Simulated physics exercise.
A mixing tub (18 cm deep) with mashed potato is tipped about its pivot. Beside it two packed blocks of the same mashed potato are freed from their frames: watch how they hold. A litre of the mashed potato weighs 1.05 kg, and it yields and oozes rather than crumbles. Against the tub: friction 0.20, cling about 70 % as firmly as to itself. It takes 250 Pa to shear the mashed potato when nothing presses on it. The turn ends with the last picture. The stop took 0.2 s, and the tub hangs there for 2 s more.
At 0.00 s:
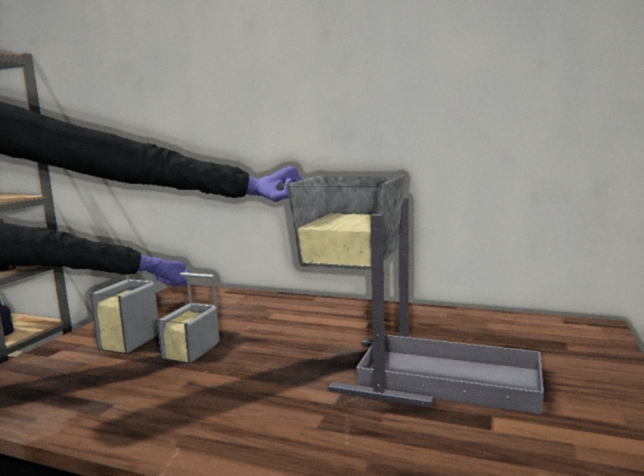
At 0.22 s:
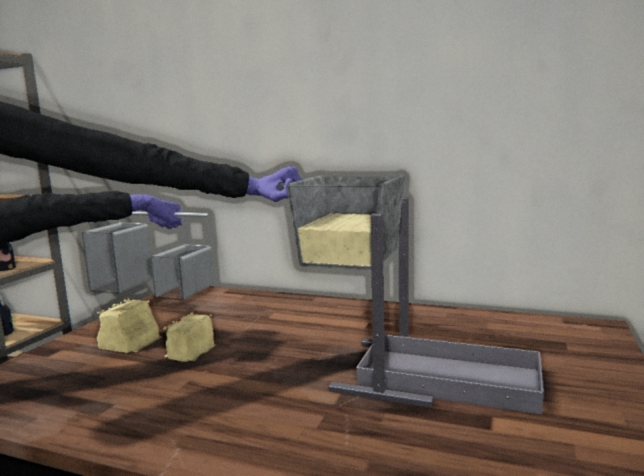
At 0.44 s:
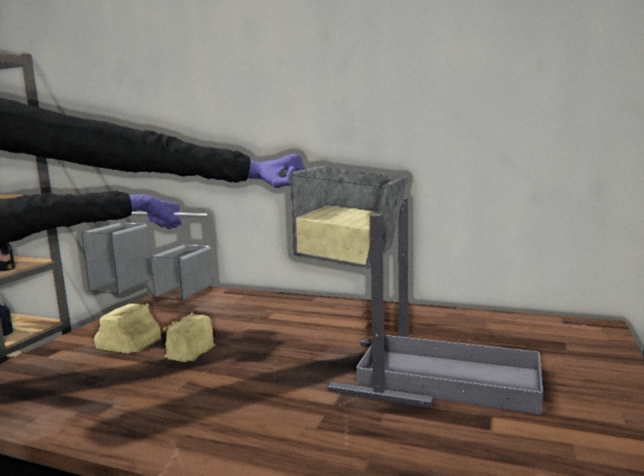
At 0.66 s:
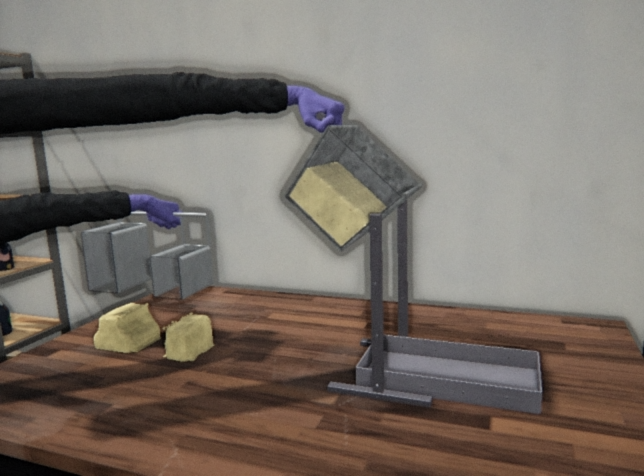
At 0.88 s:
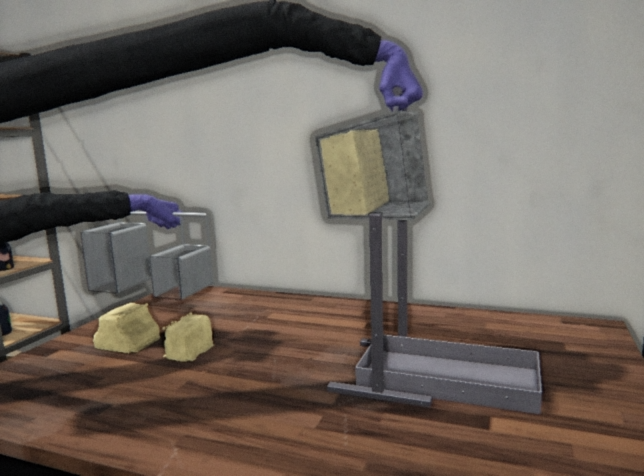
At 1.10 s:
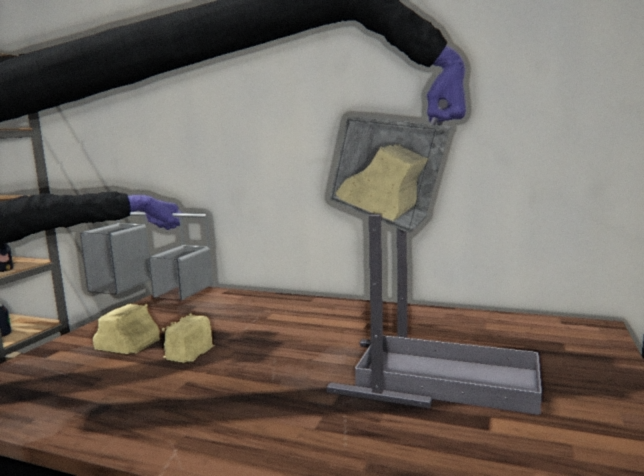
Two pale yellow blocks on a wooden table slump slightly as a purple-gloved hand lifts their metal casings clear. Another gloved hand then swings a grey tub clockwise on its stand, past upright, and the yellow mash inside stays against one side before sagging into a lopsided mound.
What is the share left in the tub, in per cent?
The share left in the tub is near 0 %.
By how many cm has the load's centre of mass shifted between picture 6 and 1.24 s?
Roughly 8 cm.
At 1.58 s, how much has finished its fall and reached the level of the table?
Near 55 %.
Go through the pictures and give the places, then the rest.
The first picture shows handle-side rim at (291, 185), tilt 0 degrees; top of the mashed potato at (301, 228); blocks stand 14 cm, 9.2 cm (left to right).
The second picture shows handle-side rim at (291, 185), tilt 0 degrees; top of the mashed potato at (301, 228); blocks stand 11 cm, 8.9 cm (left to right).
The third picture shows handle-side rim at (294, 174), tilt 7 degrees; top of the mashed potato at (300, 219); blocks stand 10 cm, 8.9 cm (left to right).
The fourth picture shows handle-side rim at (331, 129), tilt 43 degrees; top of the mashed potato at (309, 170); blocks stand 10 cm, 8.9 cm (left to right).
The fifth picture shows handle-side rim at (399, 115), tilt 83 degrees; top of the mashed potato at (350, 132); blocks stand 10 cm, 8.9 cm (left to right).
The sixth picture shows handle-side rim at (437, 131), tilt 105 degrees; top of the mashed potato at (382, 150); blocks stand 10 cm, 8.9 cm (left to right).
After 1.24 s, the tub is at 105 degrees and holds 64 %.
After 1.41 s, the tub is at 105 degrees and holds 10 %.
After 1.58 s, the tub is at 105 degrees and holds 0 %.
After 1.75 s, the tub is at 105 degrees and holds 0 %.
After 3.10 s, at the end, the tub is at 105 degrees and holds 0 %.
